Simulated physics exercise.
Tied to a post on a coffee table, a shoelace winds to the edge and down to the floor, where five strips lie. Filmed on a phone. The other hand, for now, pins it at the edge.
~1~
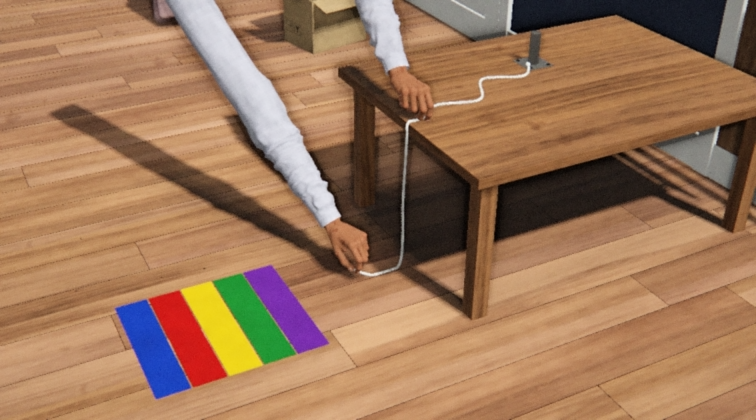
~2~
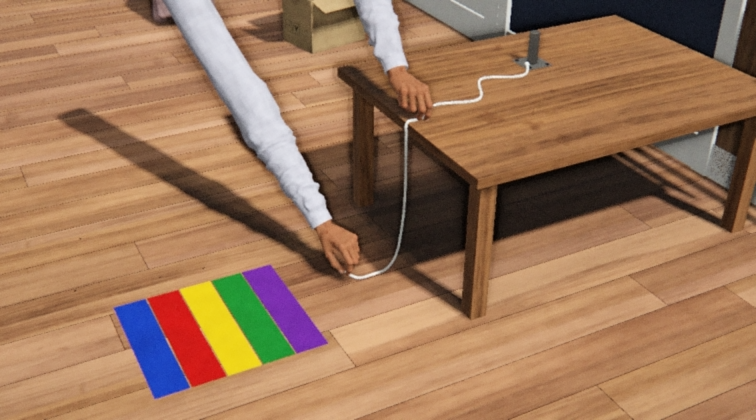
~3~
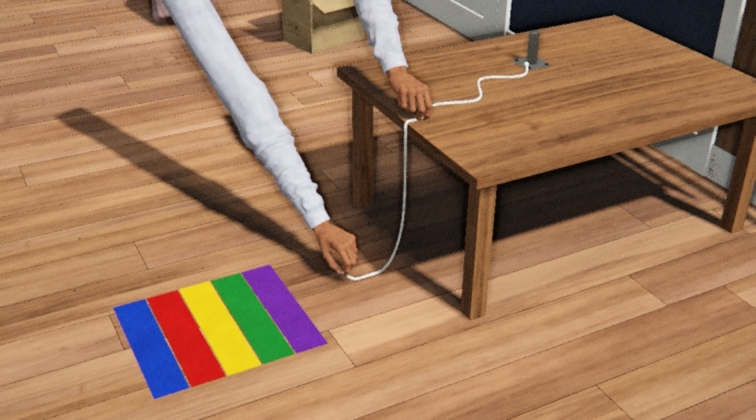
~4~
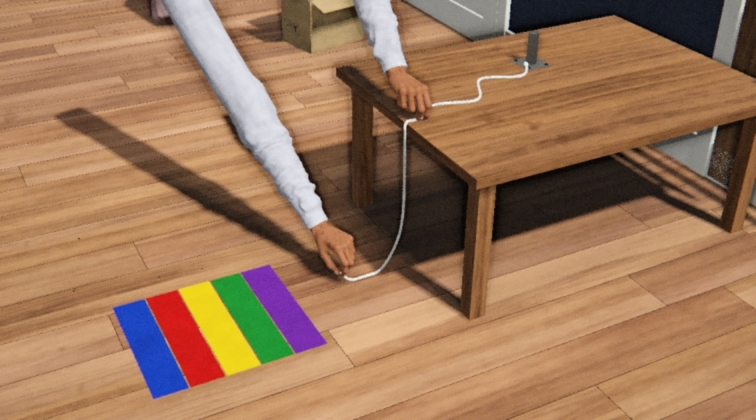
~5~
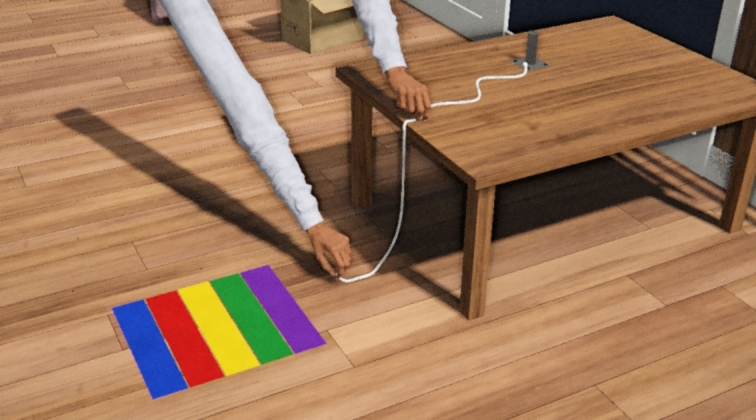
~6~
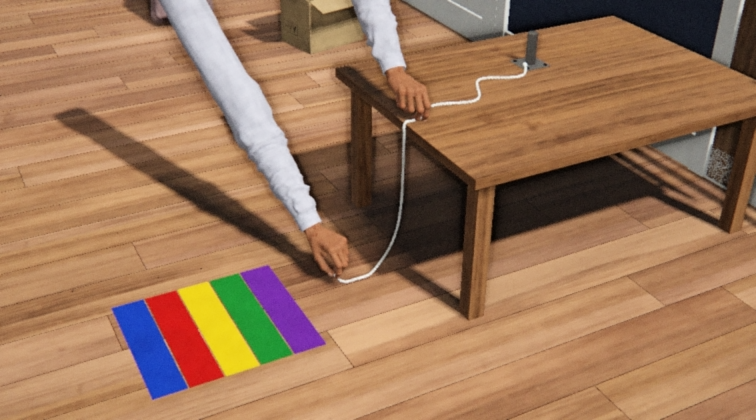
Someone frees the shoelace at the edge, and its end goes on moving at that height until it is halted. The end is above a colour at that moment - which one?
The yellow one.
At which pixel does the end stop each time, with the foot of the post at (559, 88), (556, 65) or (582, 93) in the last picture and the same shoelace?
One per try, in order: (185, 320), (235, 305), (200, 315).
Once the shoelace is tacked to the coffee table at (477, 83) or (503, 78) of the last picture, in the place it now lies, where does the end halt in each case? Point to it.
Per try (px, approx.): (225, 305); (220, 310).
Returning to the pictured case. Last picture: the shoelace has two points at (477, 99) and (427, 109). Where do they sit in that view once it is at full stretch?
They go to (438, 97) and to (396, 114).
A little later, end near (262, 296); over purple.
Next, end near (228, 305); over yellow.
When it is tight, end near (207, 312); over yellow. It halts on the yellow strip.
